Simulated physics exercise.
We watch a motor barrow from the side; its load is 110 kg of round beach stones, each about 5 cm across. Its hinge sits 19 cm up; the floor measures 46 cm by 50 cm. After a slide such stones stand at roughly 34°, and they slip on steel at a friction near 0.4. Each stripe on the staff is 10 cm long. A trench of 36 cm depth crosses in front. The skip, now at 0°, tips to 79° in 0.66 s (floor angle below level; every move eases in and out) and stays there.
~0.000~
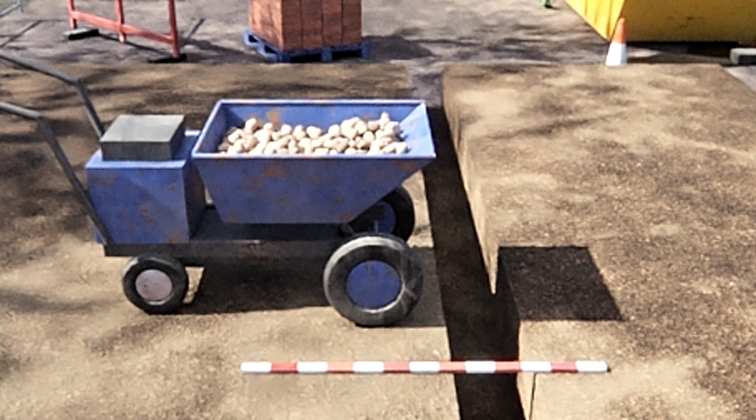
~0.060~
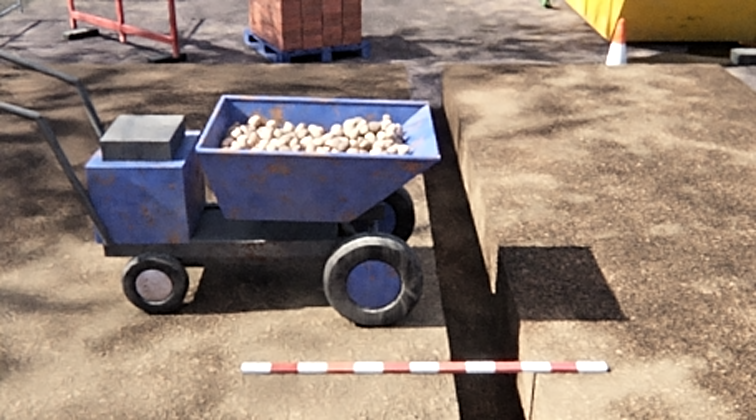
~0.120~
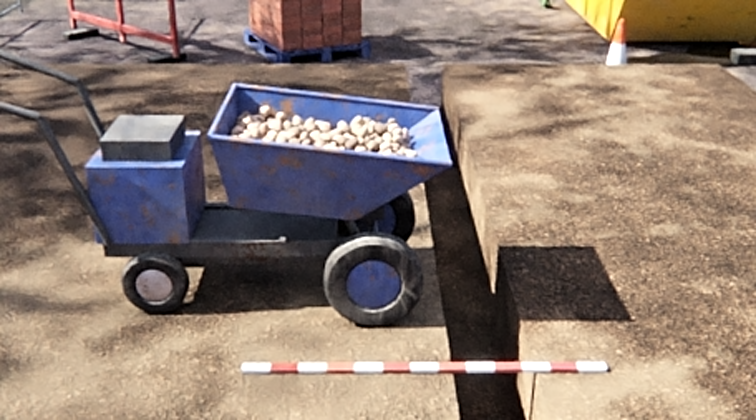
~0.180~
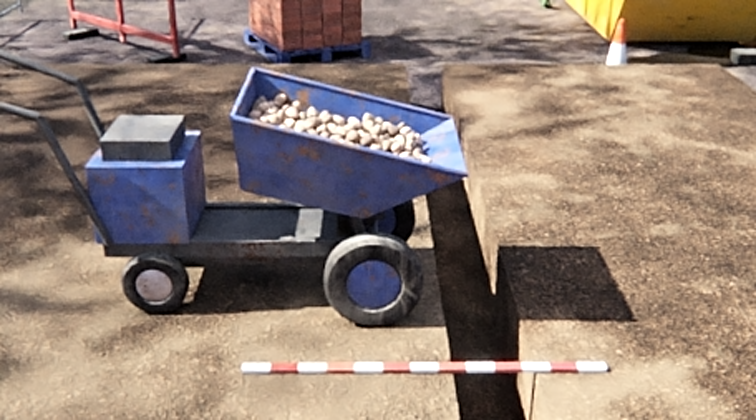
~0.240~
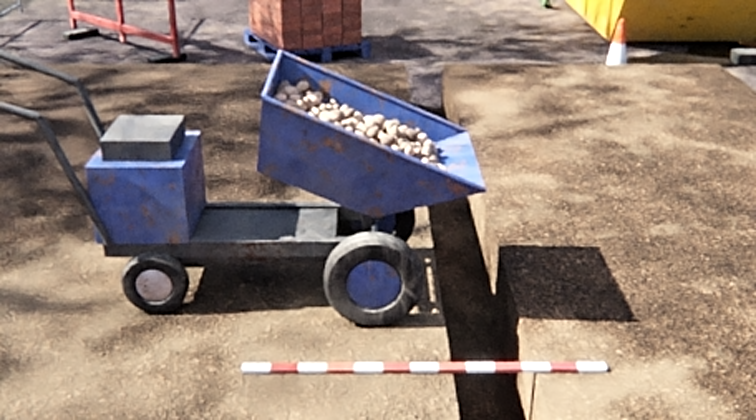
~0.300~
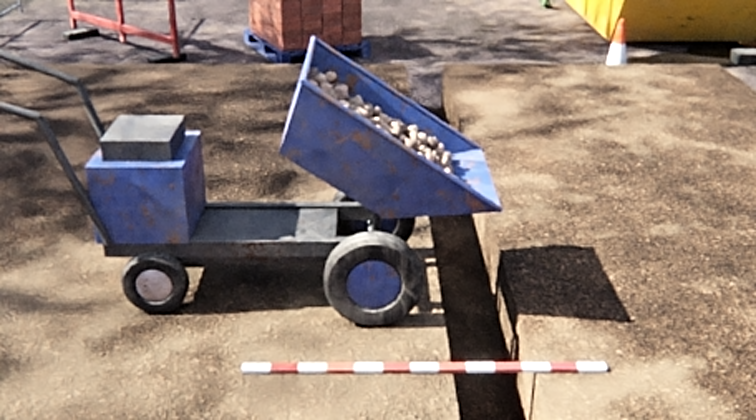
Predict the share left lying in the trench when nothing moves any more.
Close to 6 in a hundred.
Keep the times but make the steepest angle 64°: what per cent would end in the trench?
Then about 5 per cent.
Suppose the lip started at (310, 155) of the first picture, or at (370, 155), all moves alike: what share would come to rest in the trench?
Near 70 per cent from the first place, 75 from the second.
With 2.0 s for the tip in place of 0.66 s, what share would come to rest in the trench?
In that case some 5 per cent.
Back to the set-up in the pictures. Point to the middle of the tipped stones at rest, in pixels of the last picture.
Their middle is at about (610, 282).
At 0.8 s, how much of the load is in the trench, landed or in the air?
About 0 per cent by then.
After 0.5 s the floor is at 67°; 100 % in the skip; the foremost stones are at (514, 246).
After 0.8 s the floor is at 79°; 54 % in the skip, 1 % in the trench, 46 % past the trench; the foremost stones are at (624, 286).
After 1.1 s the floor is at 79°; 7 % in the skip, 4 % in the trench, 89 % past the trench; the foremost stones are past the picture's edge.
After 3.1 s the floor is at 79°; 5 % in the skip, 6 % in the trench, 89 % past the trench; the foremost stones are past the picture's edge.
